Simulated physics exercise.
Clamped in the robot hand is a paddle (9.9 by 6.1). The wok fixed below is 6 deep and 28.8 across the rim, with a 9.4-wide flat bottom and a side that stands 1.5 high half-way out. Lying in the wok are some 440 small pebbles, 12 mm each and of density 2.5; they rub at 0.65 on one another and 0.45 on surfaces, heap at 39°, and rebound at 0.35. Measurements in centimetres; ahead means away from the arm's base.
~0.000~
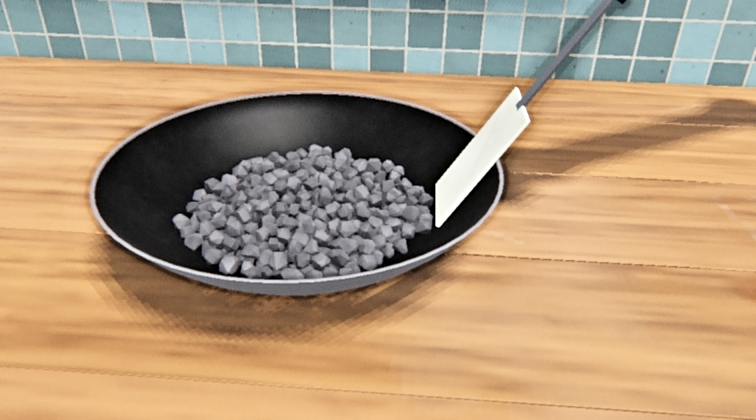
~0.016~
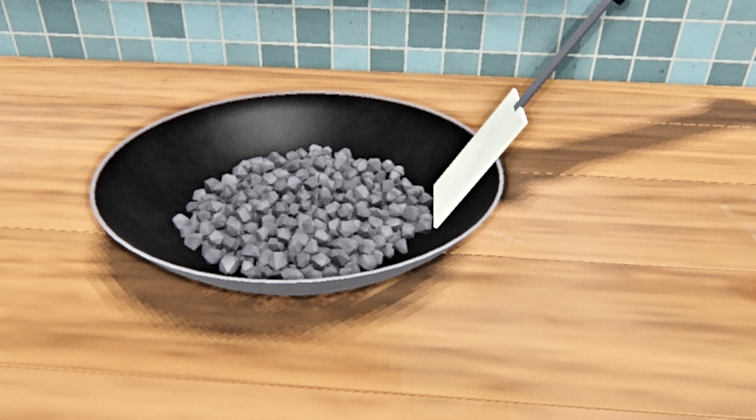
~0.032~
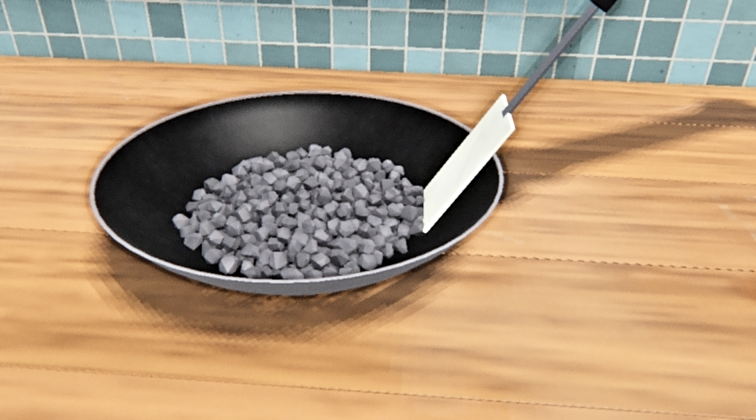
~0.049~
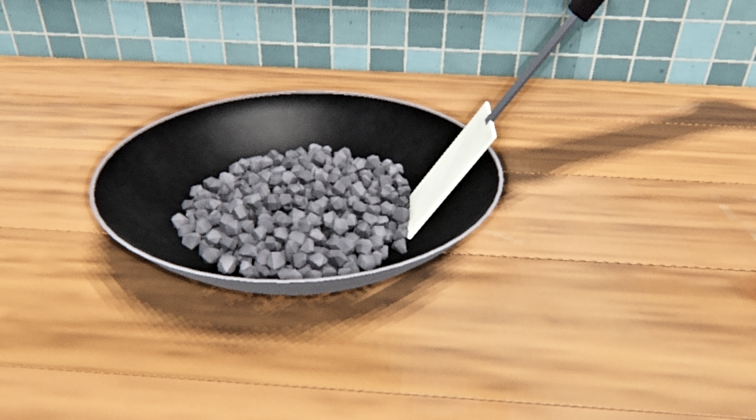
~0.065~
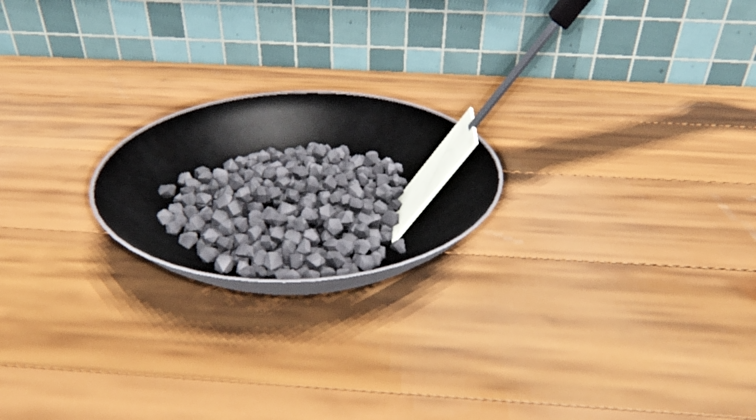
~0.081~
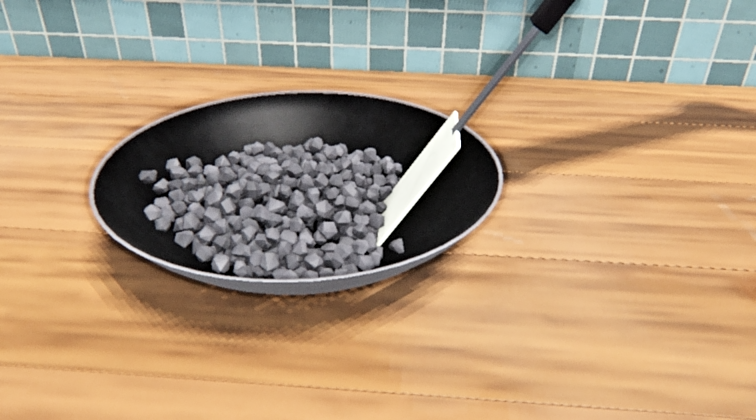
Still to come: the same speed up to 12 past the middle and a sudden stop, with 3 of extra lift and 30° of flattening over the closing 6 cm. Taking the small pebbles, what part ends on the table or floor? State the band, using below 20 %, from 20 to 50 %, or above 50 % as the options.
It falls from 20 to 50 %.
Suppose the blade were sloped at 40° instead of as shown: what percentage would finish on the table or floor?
It would come to roughly 30 percent.
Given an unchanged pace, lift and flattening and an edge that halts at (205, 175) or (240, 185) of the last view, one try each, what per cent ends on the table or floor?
Estimates, in order: 15 % and 0 %.
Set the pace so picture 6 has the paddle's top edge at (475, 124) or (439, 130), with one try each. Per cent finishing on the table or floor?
Respectively, around 30 and 40 per cent.
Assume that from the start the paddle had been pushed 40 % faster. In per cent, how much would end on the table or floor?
I'd expect near 40 per cent.
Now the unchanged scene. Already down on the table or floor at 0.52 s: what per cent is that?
Some 25 per cent of the load.
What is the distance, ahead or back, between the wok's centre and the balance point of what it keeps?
The balance point lies close to 3.0 cm ahead.
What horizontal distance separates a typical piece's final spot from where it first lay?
Somewhere about 5 centimetres, I'd say.
After 0.18 s, sloping 58°, highest piece 7 above the table; 443 in the wok, 1 on the blade or in flight.
After 0.27 s, sloping 51°, highest piece 9 above the table; 433 in the wok, 1 on the table or floor, 10 on the blade or in flight.
After 0.52 s, sloping 28°, highest piece 10 above the table; 303 in the wok, 108 on the table or floor, 33 on the blade or in flight.
After 1.57 s, sloping 28°, highest piece 7 above the table; 303 in the wok, 141 on the table or floor.
At rest, 303 in the wok, 141 on the table or floor. That is 32 % on the table or floor.
